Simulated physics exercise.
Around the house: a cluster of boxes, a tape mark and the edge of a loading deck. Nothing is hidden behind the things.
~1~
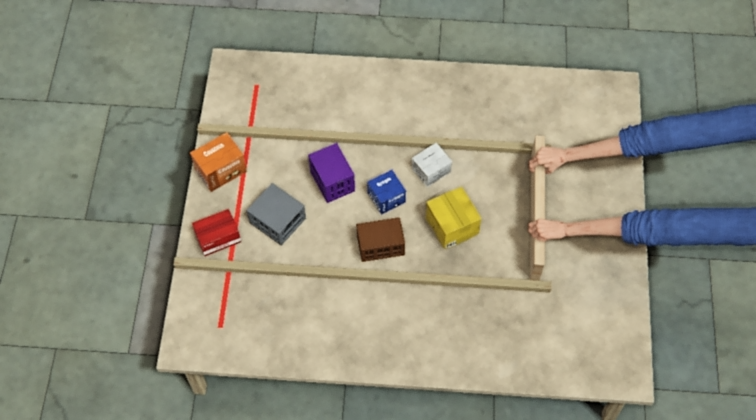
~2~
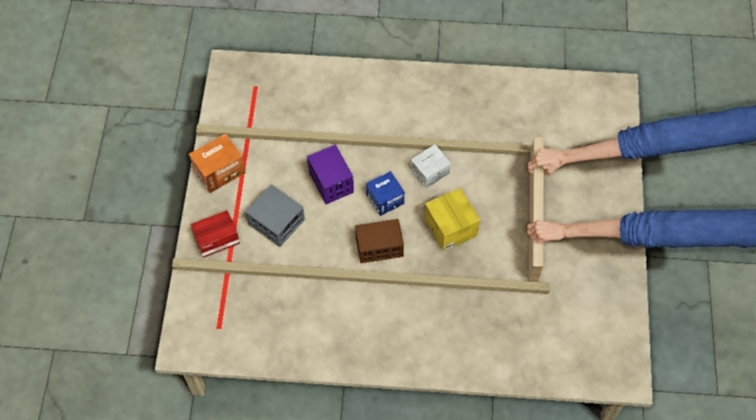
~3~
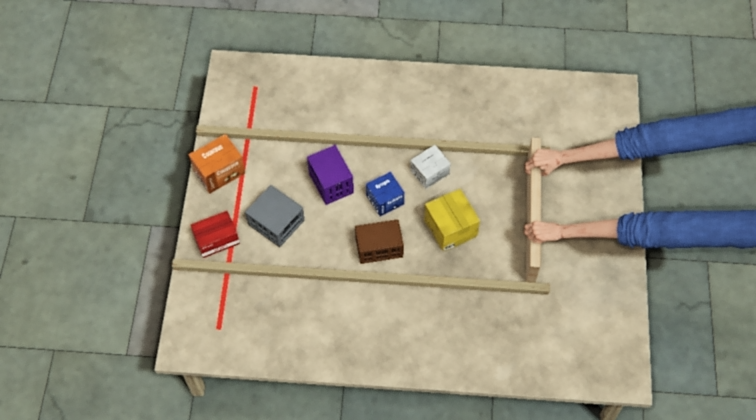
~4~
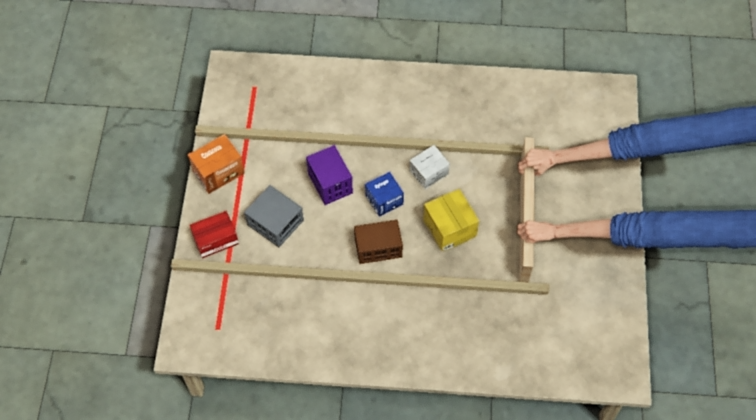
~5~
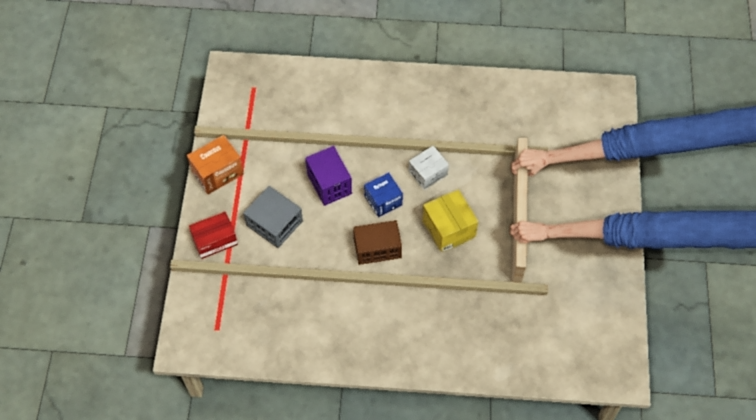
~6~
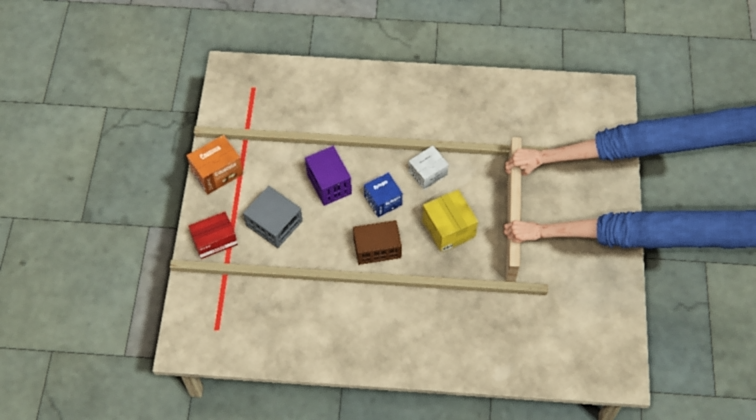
Two hands at the end of blue-sleeved arms grip a wooden bar at the right of a pale tabletop, seen from high above a grey tiled floor. Between two long wooden rails sit orange and red boxes at the left by a red line, then grey, purple, blue, brown, white and yellow ones. The hands slide the bar slowly left, while the boxes and the view stay practically still.
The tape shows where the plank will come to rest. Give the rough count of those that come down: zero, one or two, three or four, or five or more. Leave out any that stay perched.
Here the number that fall off is three or four.
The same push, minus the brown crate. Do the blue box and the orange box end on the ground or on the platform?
The blue box stays on; the orange box goes over.
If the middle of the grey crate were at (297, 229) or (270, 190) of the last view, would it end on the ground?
In turn it does not fall; falls.
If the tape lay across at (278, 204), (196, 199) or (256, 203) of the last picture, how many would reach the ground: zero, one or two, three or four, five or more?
In that order: None; at least five; one or two.
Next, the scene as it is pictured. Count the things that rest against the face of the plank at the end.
It touches 3.
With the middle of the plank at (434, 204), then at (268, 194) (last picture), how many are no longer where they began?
4 and 8.
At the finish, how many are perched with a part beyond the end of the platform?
Overhanging: 1.
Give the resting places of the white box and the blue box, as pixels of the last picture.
Near (229, 145) and (200, 164).
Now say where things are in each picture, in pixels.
In the first picture, orange box (219, 162); red box (217, 233); grey crate (277, 214); plank (537, 208); tape (240, 199).
In the second picture, red box (215, 234); brown crate (379, 241).
In the third picture, grey crate (275, 216); white box (430, 167).
In the fourth picture, orange box (217, 164); yellow box (451, 220).
In the fifth picture, red box (214, 235); plank (520, 210).
In the sixth picture, orange box (216, 165); red box (213, 235); grey crate (273, 217); plank (514, 209); tape (236, 202).
Soon after, none off yet; orange box at rest near (216, 165); red box at rest near (213, 235); grey crate at rest near (273, 217).
After that, none off yet; orange box at rest near (216, 165); red box moving near (210, 236); grey crate displaced a little near (258, 225).
In the end, the number that fall off is three or four; gone, purple crate, grey crate, red box and orange box.
